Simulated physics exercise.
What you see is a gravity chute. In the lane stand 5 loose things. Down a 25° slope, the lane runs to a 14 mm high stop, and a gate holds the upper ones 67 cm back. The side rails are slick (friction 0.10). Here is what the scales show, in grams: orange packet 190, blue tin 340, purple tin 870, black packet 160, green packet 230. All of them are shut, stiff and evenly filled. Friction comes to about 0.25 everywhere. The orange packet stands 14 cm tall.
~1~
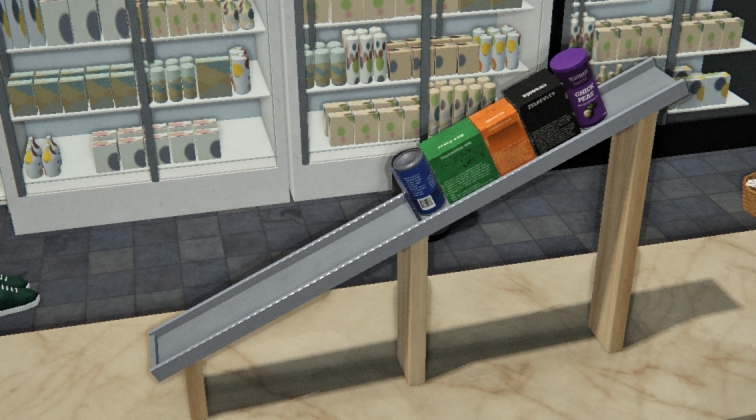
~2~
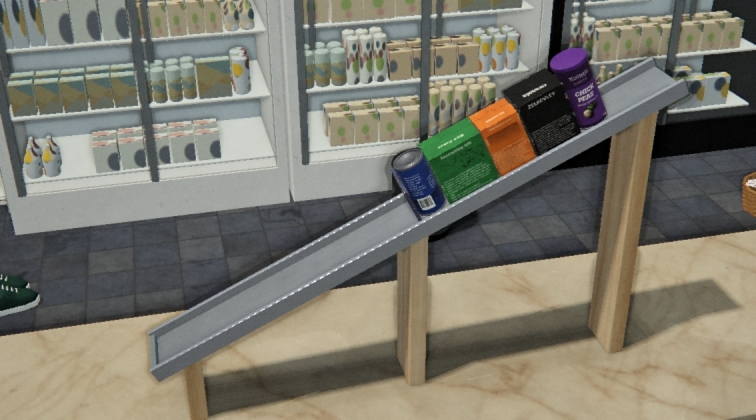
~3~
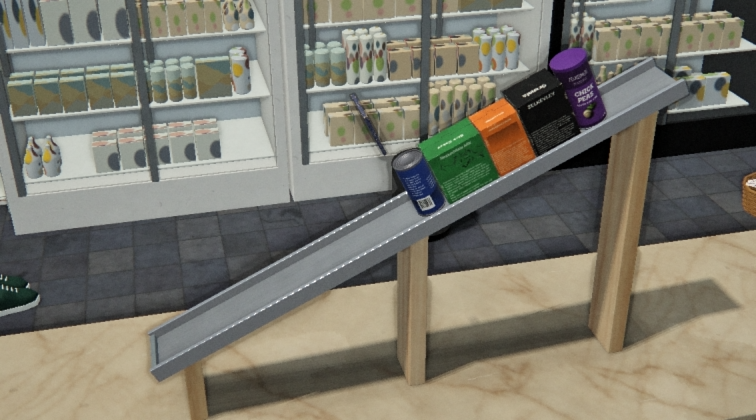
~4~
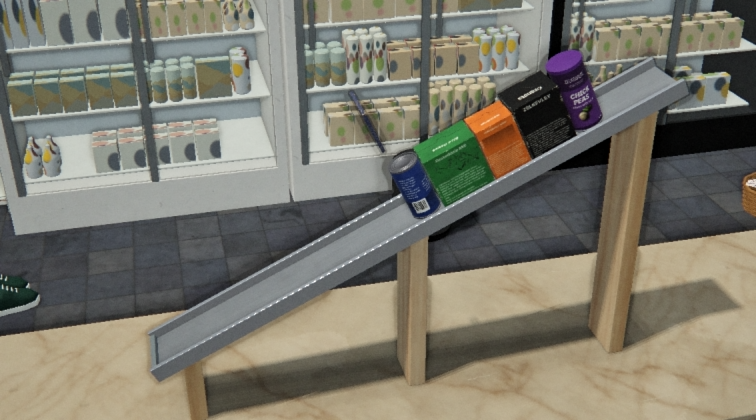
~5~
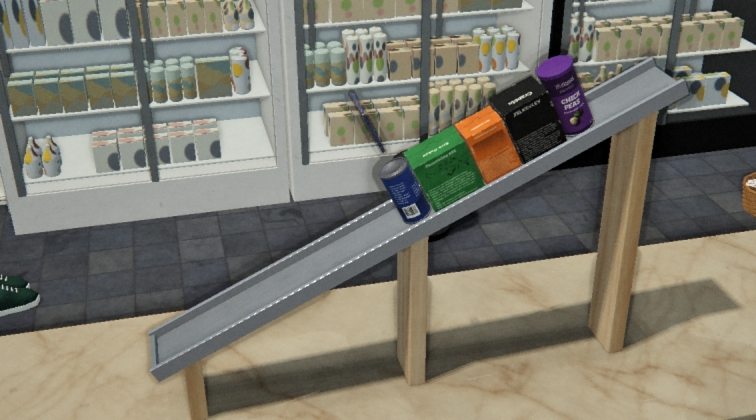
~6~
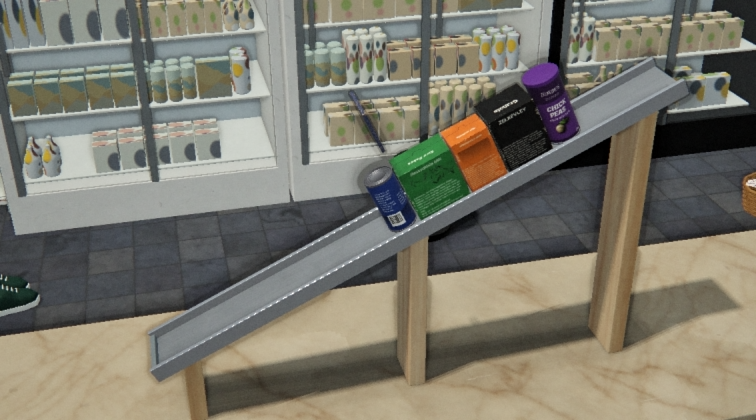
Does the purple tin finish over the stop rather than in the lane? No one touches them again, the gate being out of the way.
No.
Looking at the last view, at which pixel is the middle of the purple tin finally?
At pixel (313, 233) or so, give or take.
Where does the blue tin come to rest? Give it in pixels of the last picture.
You'll see it about at (150, 326) in the last picture.
Then, 0.20 s after the last picture, leader 45 cm from the stop; purple tin near (495, 135).
Then, 0.30 s after the last picture, leader 35 cm from the stop; purple tin near (456, 156).
Then, 0.40 s after the last picture, leader 23 cm from the stop; purple tin near (408, 183).
Then, 0.60 s after the last picture, purple tin tipped 10° from how it sat near (306, 234); orange packet tipped 10° from how it sat; black packet tipped 10° from how it sat.
At rest, all 5 in the lane. In the last view, purple tin near (313, 233).
